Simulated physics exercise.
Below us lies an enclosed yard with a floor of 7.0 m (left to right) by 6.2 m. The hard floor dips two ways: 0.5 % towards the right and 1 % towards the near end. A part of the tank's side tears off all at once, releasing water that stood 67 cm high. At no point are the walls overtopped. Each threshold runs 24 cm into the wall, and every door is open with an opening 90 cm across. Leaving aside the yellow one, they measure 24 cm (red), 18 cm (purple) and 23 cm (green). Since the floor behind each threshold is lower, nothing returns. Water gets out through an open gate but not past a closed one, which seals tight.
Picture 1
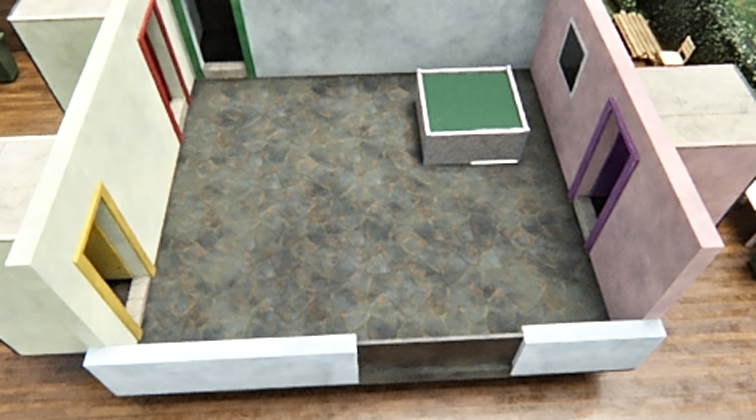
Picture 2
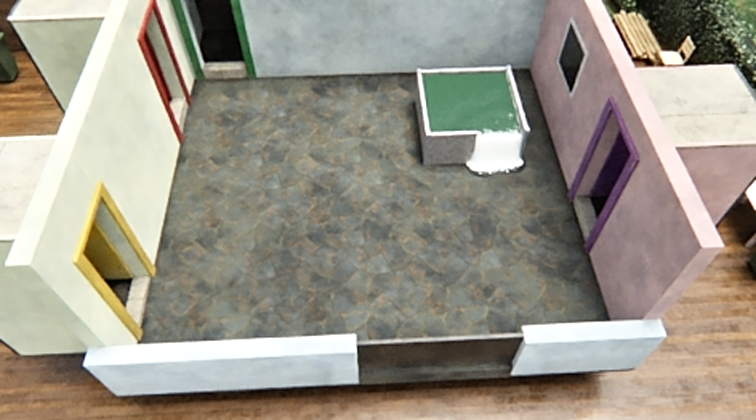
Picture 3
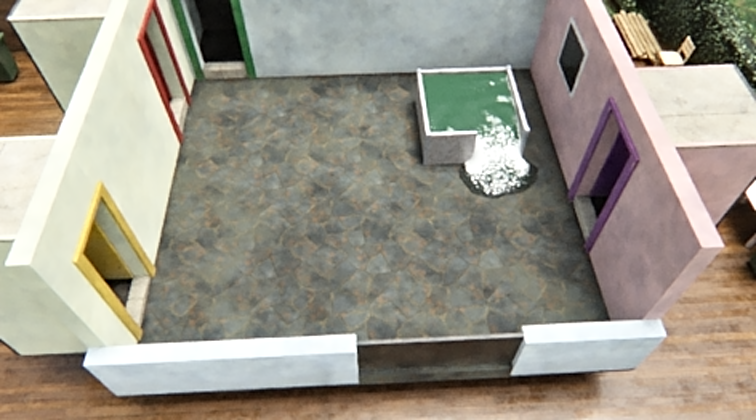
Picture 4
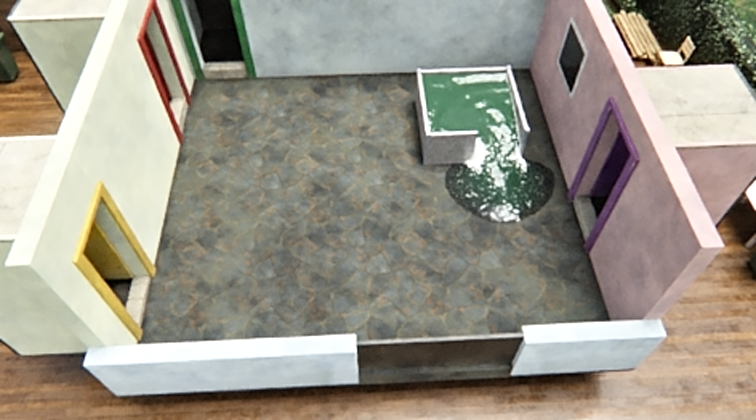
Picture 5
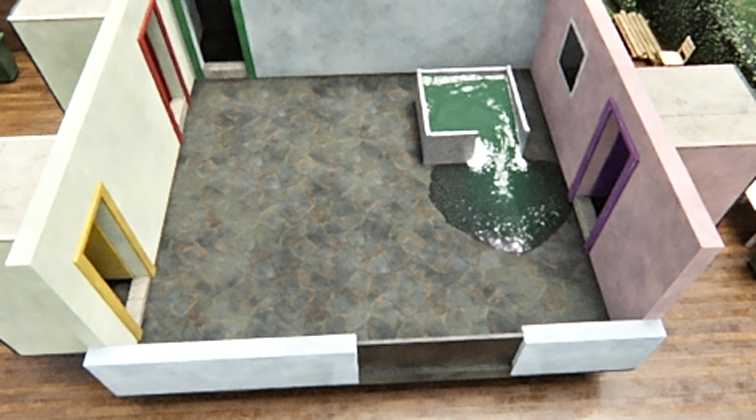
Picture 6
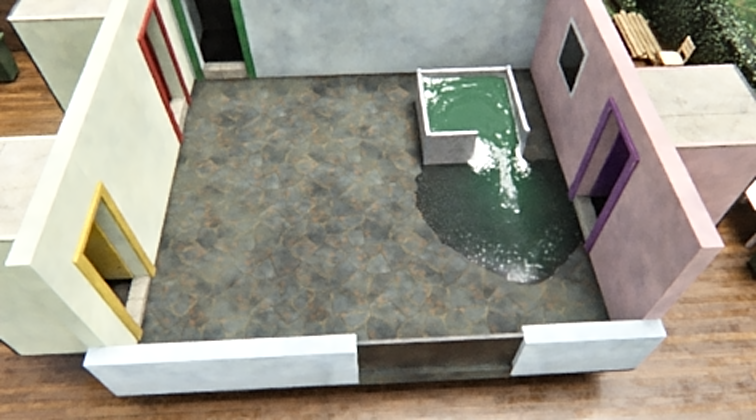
Green water bursting through the broken front of a raised tank, splashing white and spreading across a stone floor beside a purple door.
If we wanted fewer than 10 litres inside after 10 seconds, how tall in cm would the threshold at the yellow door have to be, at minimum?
It would need to be around 11 cm tall.
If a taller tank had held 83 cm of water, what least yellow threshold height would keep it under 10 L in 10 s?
Around 15 cm high.
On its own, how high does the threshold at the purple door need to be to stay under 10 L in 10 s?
At the purple door you'd want roughly 17 cm.
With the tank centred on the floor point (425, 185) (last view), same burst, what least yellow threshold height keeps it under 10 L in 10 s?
I'd put it at close to 8.0 cm.
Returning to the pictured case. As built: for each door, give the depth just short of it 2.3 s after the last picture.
Depths in cm - red: 0, yellow: 0, purple: 13, green: 0.
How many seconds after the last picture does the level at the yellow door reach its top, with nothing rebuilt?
It peaks at about 4.5 s.
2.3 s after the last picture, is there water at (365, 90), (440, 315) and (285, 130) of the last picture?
So the three spots come out spared, swamped, spared, in that order.
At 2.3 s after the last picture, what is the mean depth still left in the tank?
Some 27 cm.
Then, 0.7 s after the last picture water covers 25 % of the floor, deepest (36 cm) near (609, 347); it has not reached the yellow door.
Then, 2.3 s after the last picture water covers 30 % of the floor, deepest (28 cm) near (597, 348); it has not reached the yellow door.
Then, 9.3 s after the last picture water covers 80 % of the floor, deepest (10 cm) near (260, 364); 8 cm at the yellow door, 19 litres in over its 10 cm threshold.
At the yellow door as built, the water peaked near 15 cm, 4.7 s after the last picture.
Run again over the same 10 s with other heights there, 19 litres in over 10 cm, 1 litre over 13.5 cm. The limit of 10 litres is kept from about 11 cm up.
